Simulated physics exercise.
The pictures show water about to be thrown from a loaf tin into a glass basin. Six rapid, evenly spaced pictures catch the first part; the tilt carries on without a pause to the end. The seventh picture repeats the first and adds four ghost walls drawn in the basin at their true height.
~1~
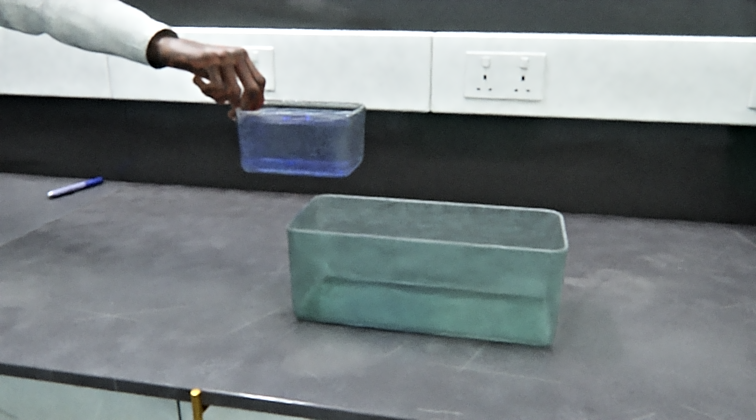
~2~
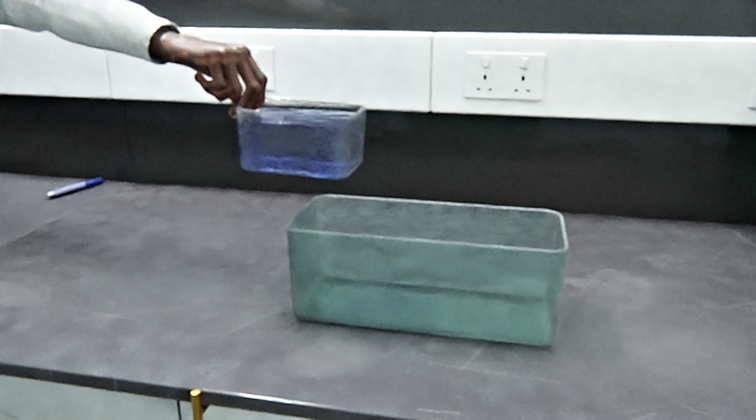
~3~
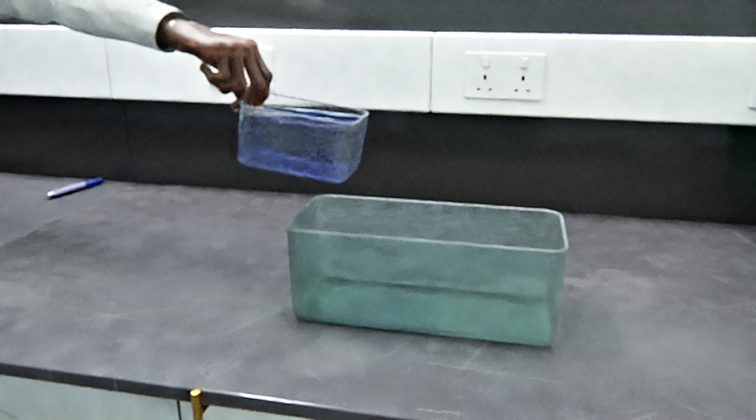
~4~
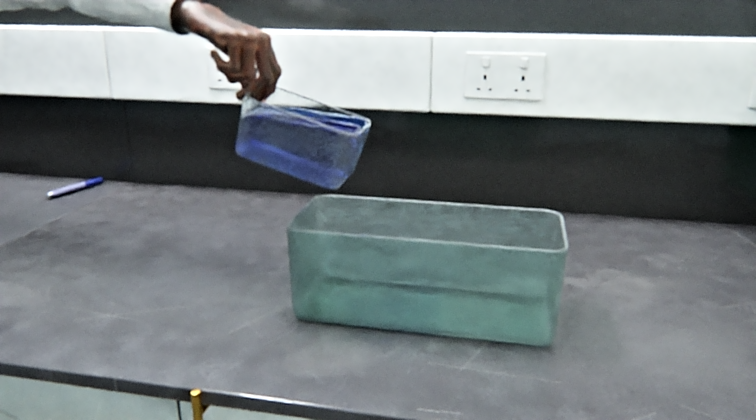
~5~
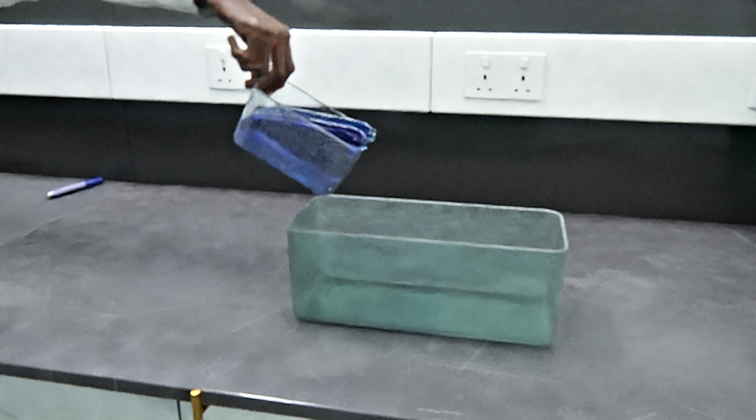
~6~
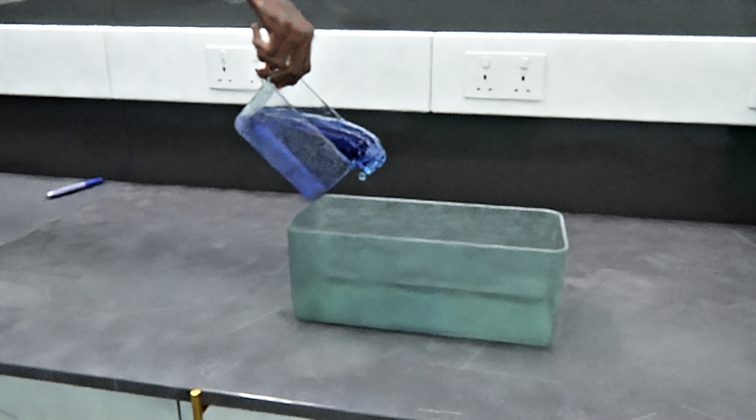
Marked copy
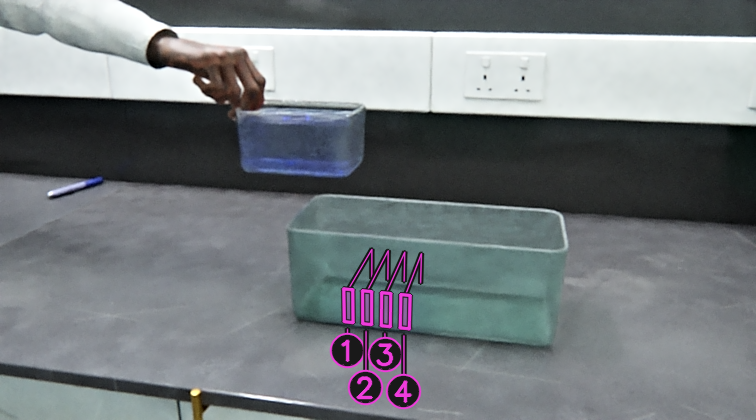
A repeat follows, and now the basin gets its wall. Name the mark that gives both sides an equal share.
The answer is place 3.
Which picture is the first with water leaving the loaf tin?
In picture 5.
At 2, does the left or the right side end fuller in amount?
More ends on the right.
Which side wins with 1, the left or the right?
The right side.
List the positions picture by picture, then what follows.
The first picture shows upright, lip at (357, 109); basin from (294, 314) to (555, 343); nothing has left yet.
The second picture shows upright, lip at (358, 111); nothing has left yet.
The third picture shows tipped about 8°, lip at (360, 117); nothing has left yet.
The fourth picture shows tipped about 17°, lip at (363, 127); nothing has left yet.
The fifth picture shows tipped about 29°, lip at (364, 140); water is over the lip, down to (368, 143).
The sixth picture shows tipped about 43°, lip at (362, 155); water is over the lip, down to (367, 173).
On the marked copy, 1 at (347, 329); 2 at (366, 331); 3 at (384, 333); 4 at (403, 335).
With 1, about 20 % ends left of the wall and 79 % right of it.
With 2, about 30 % ends left of the wall and 69 % right of it.
With 3, about 50 % ends left of the wall and 46 % right of it; 4 % is lost outside.
With 4, about 71 % ends left of the wall and 24 % right of it; 5 % is lost outside.
